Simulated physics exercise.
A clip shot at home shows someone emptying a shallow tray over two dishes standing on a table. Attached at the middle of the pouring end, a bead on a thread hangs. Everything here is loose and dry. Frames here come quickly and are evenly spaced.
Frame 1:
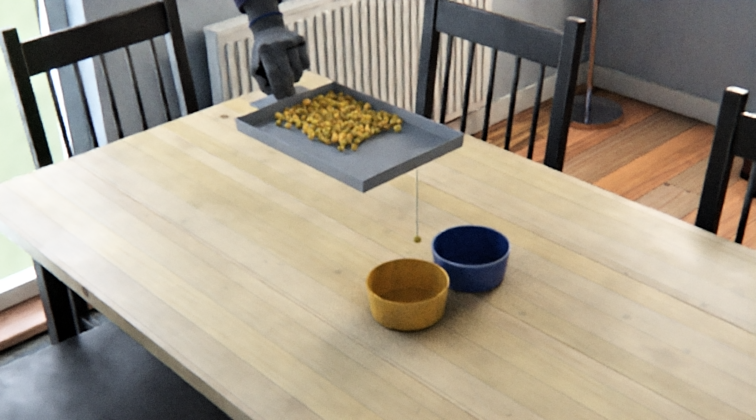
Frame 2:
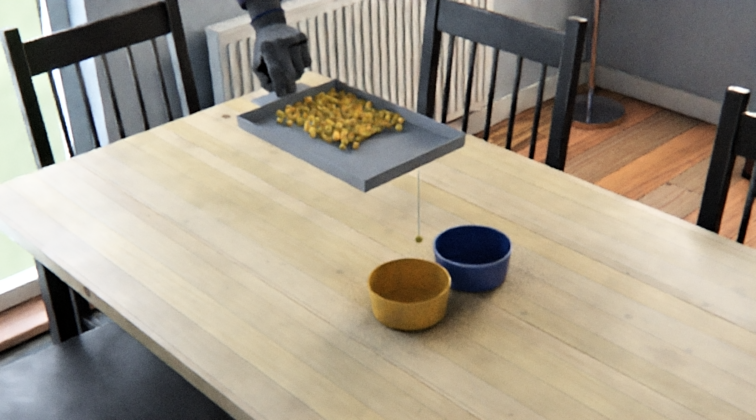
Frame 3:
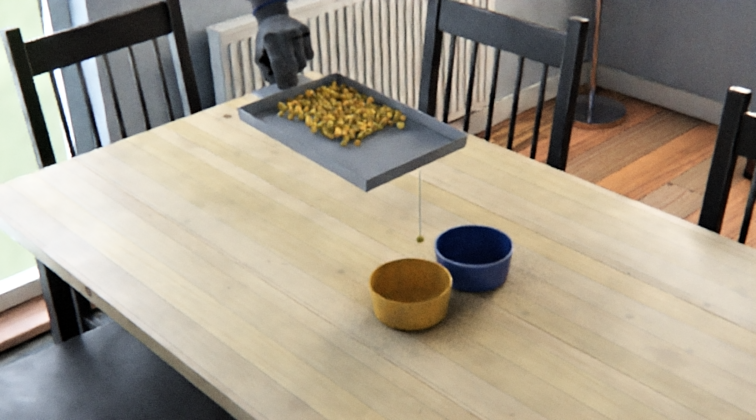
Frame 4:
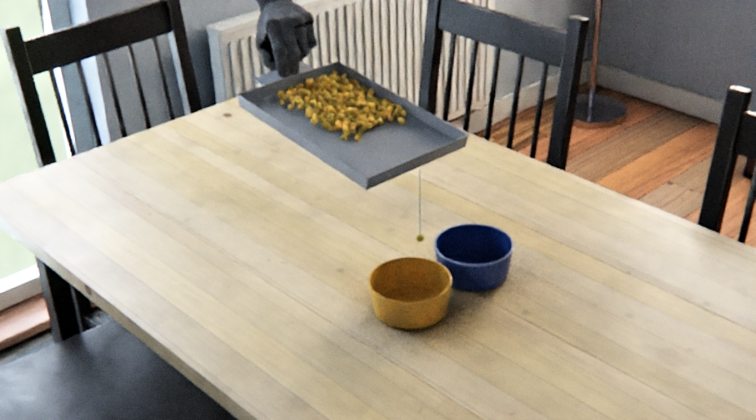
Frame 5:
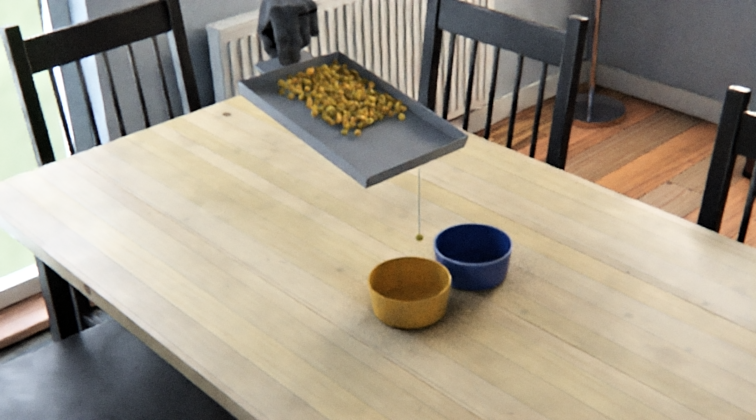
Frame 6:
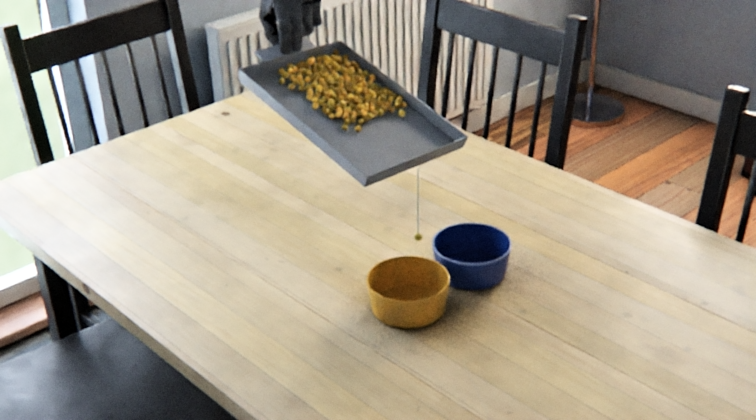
At a wooden table, a dark-gloved hand raised the far end of a gray tray of yellow puffed balls, slanting it more steeply above a mustard bowl and a blue bowl, which stayed put.
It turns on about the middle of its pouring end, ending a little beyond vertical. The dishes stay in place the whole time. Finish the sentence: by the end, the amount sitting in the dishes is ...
... more than two thirds of what the tray held.
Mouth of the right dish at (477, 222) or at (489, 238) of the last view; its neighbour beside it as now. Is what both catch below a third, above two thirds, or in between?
For the first try it's the middle third, and for the second it's more than two thirds.
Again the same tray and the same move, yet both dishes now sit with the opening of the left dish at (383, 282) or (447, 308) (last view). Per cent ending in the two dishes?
Respectively 60 % and 10 %.
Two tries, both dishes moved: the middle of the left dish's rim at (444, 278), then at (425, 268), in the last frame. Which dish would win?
First try: The dish on the right-hand side; second try: The dish on the right-hand side.
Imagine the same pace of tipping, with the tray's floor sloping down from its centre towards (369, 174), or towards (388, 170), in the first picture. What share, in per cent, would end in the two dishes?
So it's 70 percent with the first slope and 80 percent with the other.
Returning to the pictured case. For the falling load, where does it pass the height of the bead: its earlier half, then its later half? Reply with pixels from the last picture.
It goes through near (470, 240) first, then near (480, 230).
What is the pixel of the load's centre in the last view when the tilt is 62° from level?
(436, 138).
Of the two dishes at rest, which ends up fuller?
It's the one on the right.
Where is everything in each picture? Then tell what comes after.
Corners of the pouring end (363, 179) and (462, 134), level; middle of the load (336, 117), puffed corn balls; left dish (437, 309); right dish (500, 272); bead on its thread (418, 239), in the first picture.
Corners of the pouring end (365, 179) and (464, 134), level; middle of the load (338, 116), in the second picture.
Corners of the pouring end (367, 179) and (466, 134), tipped barely, lowest at the right corner; middle of the load (339, 110), in the third picture.
Corners of the pouring end (368, 177) and (467, 134), tipped a little, lowest at the right corner; middle of the load (340, 102), in the fourth picture.
Corners of the pouring end (368, 176) and (467, 135), tipped a little, lowest at the right corner; middle of the load (340, 94), in the fifth picture.
Corners of the pouring end (368, 175) and (466, 136), tipped clearly, lowest at the right corner; middle of the load (341, 86); left dish (438, 307); right dish (501, 269), in the sixth picture.
Just after the last frame, tray tipped steeply; the larger part on the tray; about a tenth in the right dish; just a few outside both; about a tenth in the air.
A moment on, tray tipped past a quarter turn; the larger part on the tray; about a tenth in the right dish; about a tenth outside both; just a few in the air.
Further on, tray tipped past a quarter turn; about a tenth in the left dish; the larger part in the right dish; roughly a quarter outside both.
When it is over, tray tipped past a quarter turn; about a tenth in the left dish; the larger part in the right dish; roughly a quarter outside both.
